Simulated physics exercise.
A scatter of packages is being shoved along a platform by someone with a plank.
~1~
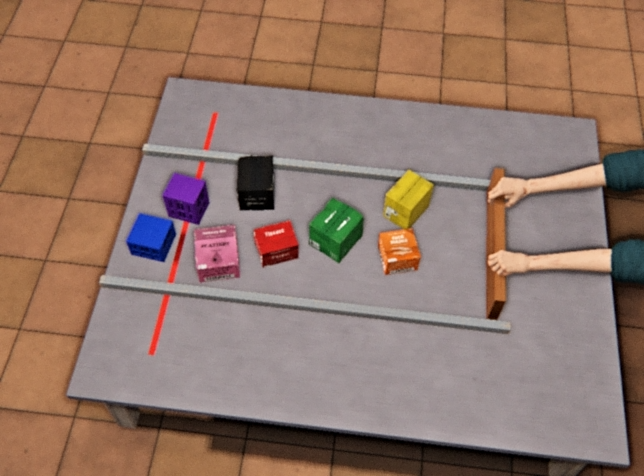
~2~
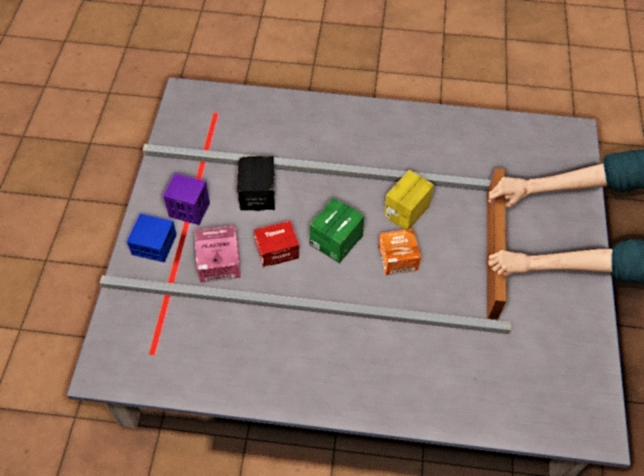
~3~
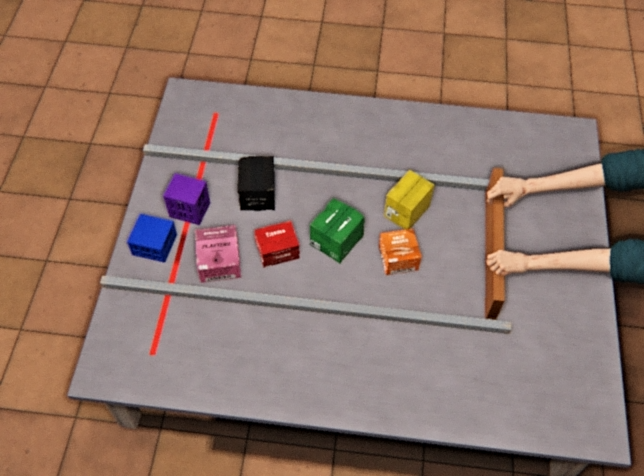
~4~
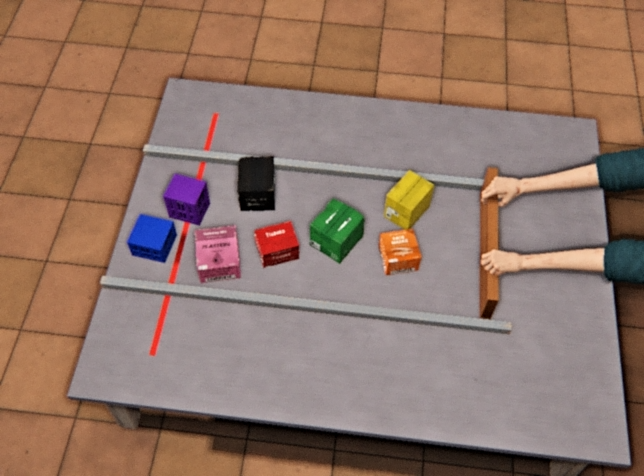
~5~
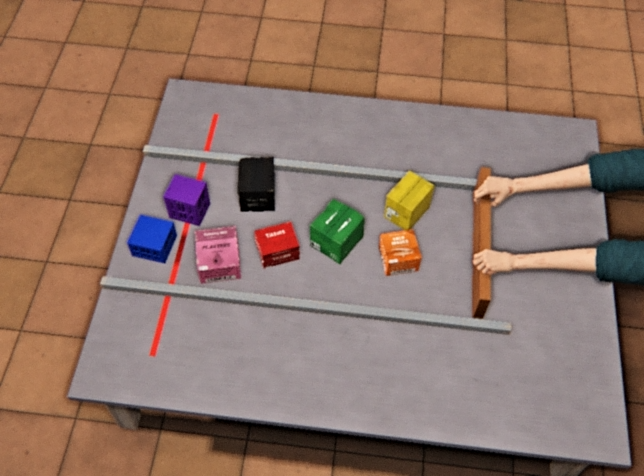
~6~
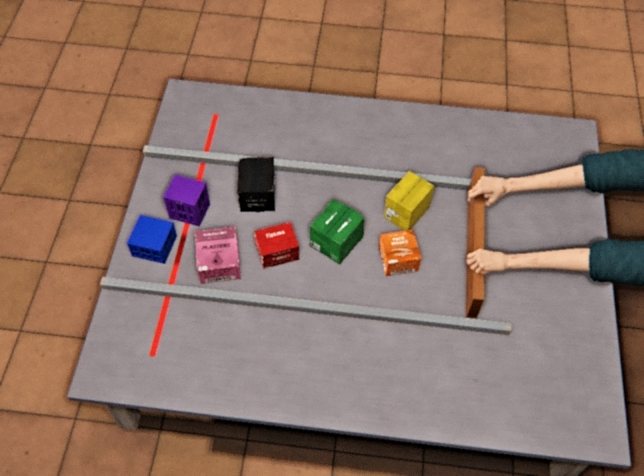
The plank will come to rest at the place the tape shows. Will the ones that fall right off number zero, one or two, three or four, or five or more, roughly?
It is going to spill three or four of them.
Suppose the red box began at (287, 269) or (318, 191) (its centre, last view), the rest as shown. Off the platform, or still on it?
In that order, I'd say it is not knocked off, then is not knocked off.
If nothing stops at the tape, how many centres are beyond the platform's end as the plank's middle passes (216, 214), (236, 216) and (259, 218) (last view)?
Middles past end - pos 1: 0, pos 2: 0, pos 3: 0.
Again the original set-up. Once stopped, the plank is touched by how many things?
3 touch it.
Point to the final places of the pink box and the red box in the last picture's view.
Near (150, 262) and (137, 217).
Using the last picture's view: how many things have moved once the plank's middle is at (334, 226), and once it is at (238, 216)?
It comes to 6 for the first spot, 8 for the other.
Early on, none off yet; blue crate at rest near (153, 239); purple crate at rest near (187, 201); pink box at rest near (218, 255).
A while later, none off yet; blue crate moving near (151, 239); purple crate at rest near (187, 201); pink box travelled a little near (193, 258).
Further along, none off yet; blue crate travelled a little near (144, 239); purple crate travelled about its own width near (159, 198); pink box travelled about its own width near (177, 260).
Finally, the number that fall off is three or four; lost, black parcel, purple crate and blue crate.
